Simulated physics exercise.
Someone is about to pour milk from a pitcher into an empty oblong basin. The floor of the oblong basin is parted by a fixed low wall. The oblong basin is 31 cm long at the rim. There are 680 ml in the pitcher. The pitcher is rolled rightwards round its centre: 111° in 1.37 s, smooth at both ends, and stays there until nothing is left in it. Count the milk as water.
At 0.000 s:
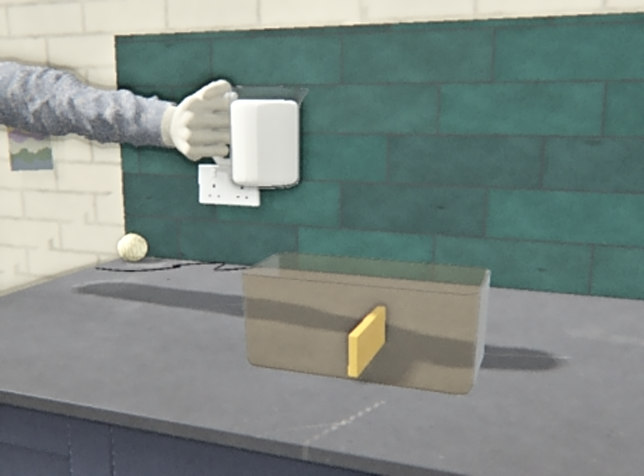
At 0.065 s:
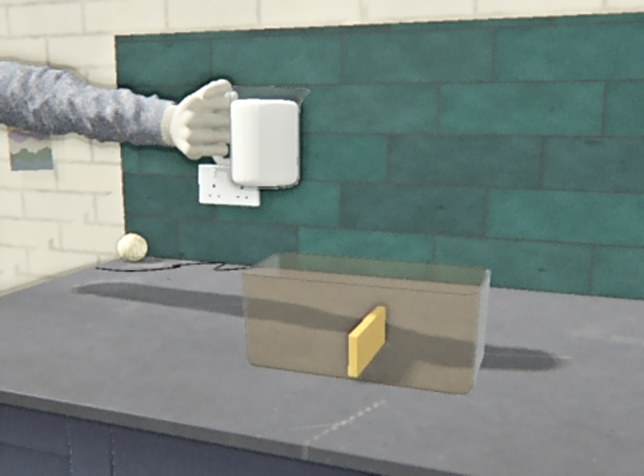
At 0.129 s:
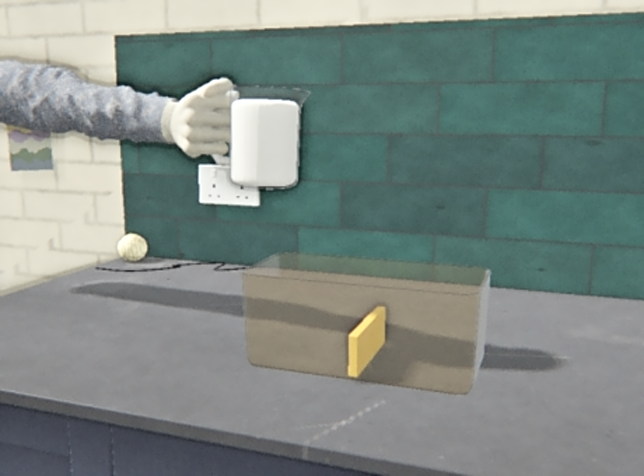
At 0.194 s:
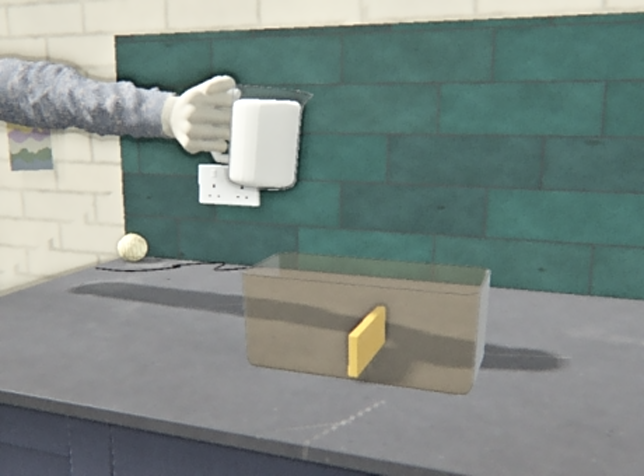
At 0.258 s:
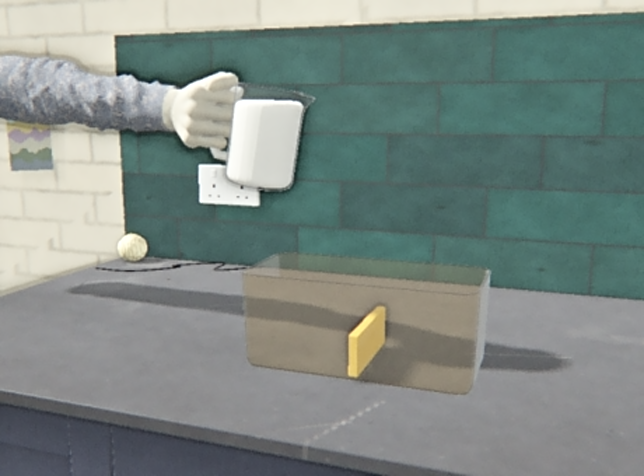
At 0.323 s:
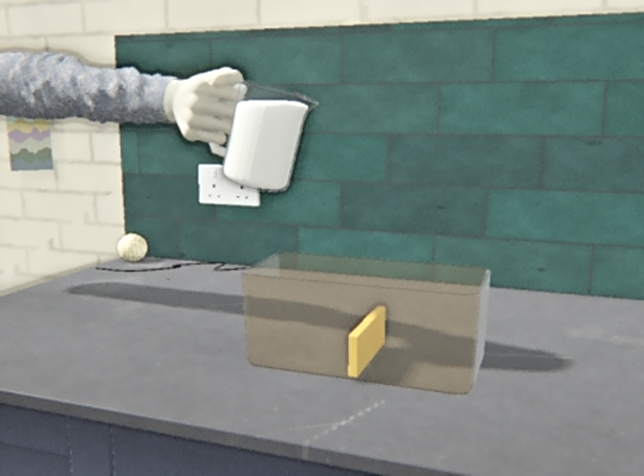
A gloved hand slowly tilts a white pitcher rightwards above a clear oblong basin.
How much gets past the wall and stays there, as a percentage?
About 56 per cent.
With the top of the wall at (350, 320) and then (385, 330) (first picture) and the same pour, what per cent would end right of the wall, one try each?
In turn about 80 and 25 per cent.
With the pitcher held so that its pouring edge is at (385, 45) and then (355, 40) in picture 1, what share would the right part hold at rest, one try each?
First 65, then 90 per cent.
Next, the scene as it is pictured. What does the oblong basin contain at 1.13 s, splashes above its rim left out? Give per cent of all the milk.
Near 48 in a hundred.
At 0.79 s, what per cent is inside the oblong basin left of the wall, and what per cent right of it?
Near 1 on the left, 4 on the right.
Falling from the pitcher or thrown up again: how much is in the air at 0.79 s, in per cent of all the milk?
Near 14 in a hundred.
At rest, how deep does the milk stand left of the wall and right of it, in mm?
Some 14 mm on the left and 18 mm on the right.
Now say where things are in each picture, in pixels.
Tilt 0°; pouring edge (308, 89); surface from (237, 103) to (298, 103); the oblong basin's rim runs from (262, 263) to (485, 282); the wall's top is at (368, 322), in the first frame.
Tilt 1°; pouring edge (308, 90); surface from (238, 104) to (297, 103), in the second frame.
Tilt 2°; pouring edge (310, 91); surface from (238, 103) to (298, 104), in the third frame.
Tilt 5°; pouring edge (312, 94); surface from (240, 104) to (300, 104), in the fourth frame.
Tilt 9°; pouring edge (314, 98); surface from (241, 104) to (304, 104), in the fifth frame.
Tilt 15°; pouring edge (317, 103); surface from (242, 107) to (308, 105), in the sixth frame.
After 0.79 s the tilt is 68° and 82 per cent is still to pour, 1 is left of the wall and 4 right of it.
After 1.13 s the tilt is 103° and 28 per cent is still to pour, 9 is left of the wall and 40 right of it.
After 1.48 s the tilt is 111° and 1 per cent is still to pour, 40 is left of the wall and 55 right of it.
After 1.87 s the tilt is 111° and 0 per cent is still to pour, 43 is left of the wall and 56 right of it.
In the end 43 per cent lies left of the wall, 56 right of it and 1 outside.
